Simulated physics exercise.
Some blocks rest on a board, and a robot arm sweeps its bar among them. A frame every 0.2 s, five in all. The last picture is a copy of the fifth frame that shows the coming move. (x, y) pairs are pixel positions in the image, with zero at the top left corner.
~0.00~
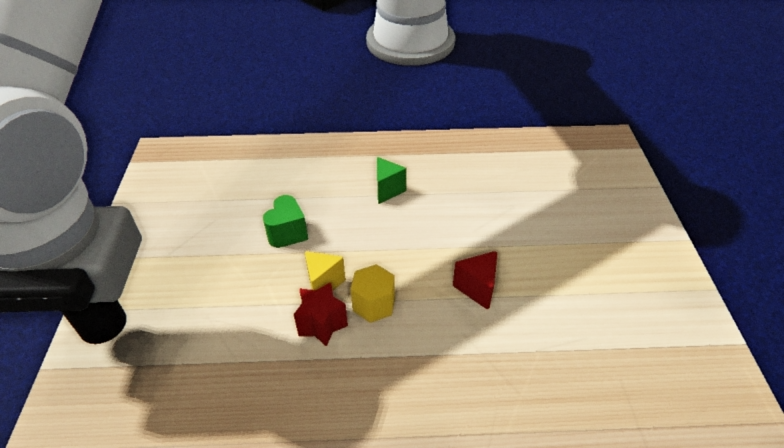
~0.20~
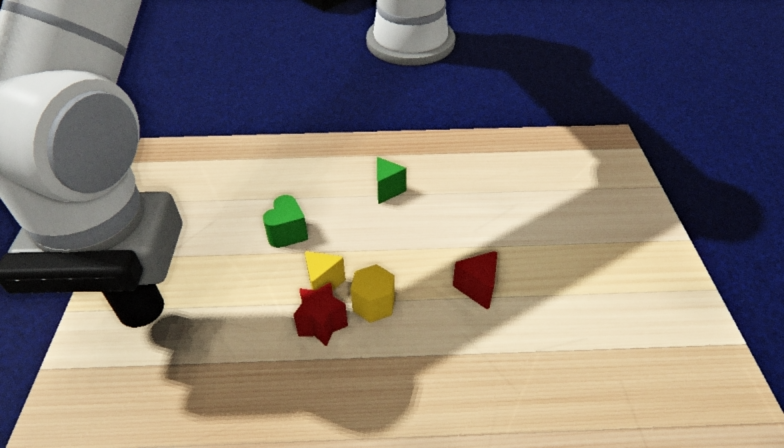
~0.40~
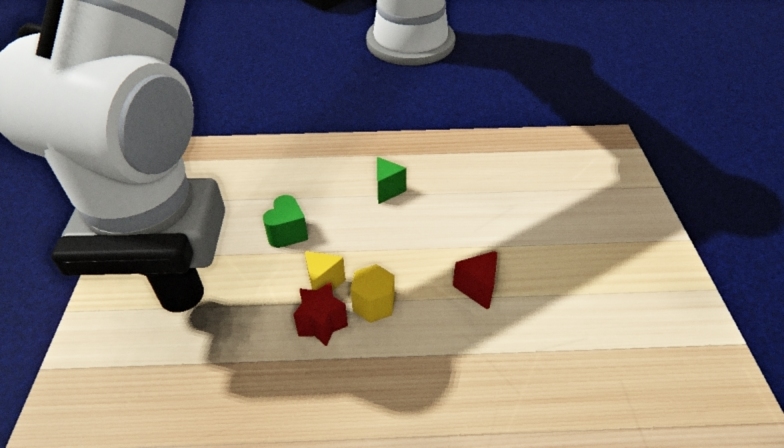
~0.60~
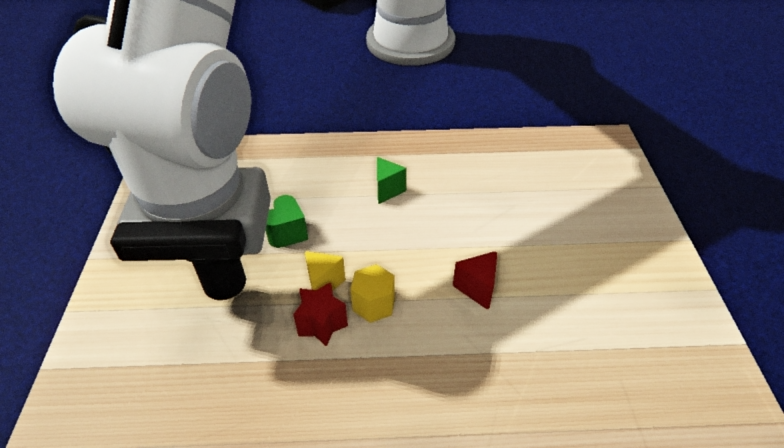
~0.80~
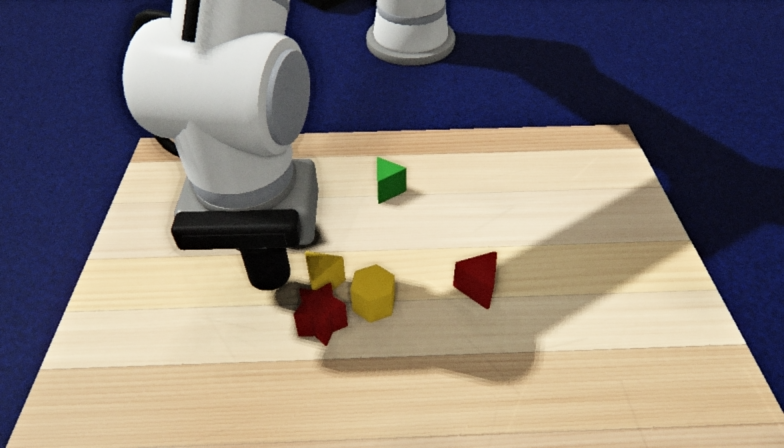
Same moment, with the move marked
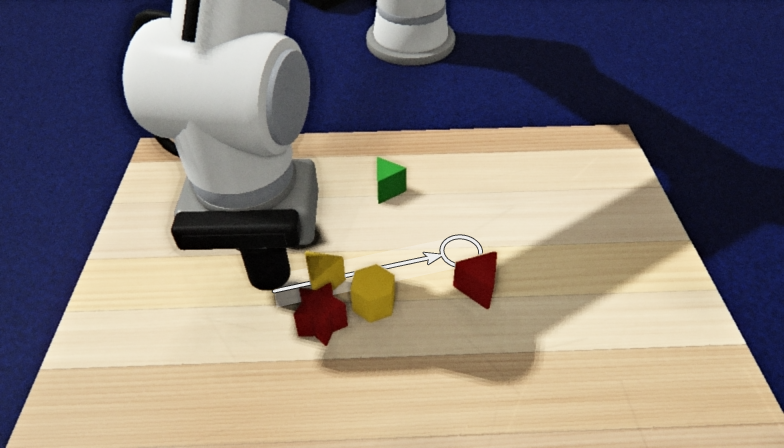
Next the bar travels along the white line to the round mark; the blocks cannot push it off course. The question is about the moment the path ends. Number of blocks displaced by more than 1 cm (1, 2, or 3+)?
There will be one block displaced.
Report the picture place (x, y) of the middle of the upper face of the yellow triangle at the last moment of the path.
The centre of its top will be at (493, 243).
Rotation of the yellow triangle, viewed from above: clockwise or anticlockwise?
Bird's-eye view: Clockwise.
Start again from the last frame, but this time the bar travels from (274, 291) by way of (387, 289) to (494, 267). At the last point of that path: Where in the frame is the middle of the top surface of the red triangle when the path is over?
At roughly (523, 271).
The line goes from (274, 291) directly to (461, 251).
What follows on the original path. One third of the way, bar (339, 260); yellow triangle (372, 255), turned 30° clockwise.
Two thirds of the way, bar (402, 247); yellow triangle (435, 249), turned 45° clockwise.
At the end, bar (463, 234); yellow triangle (493, 243), turned 60° clockwise; yellow six-sided block unmoved.
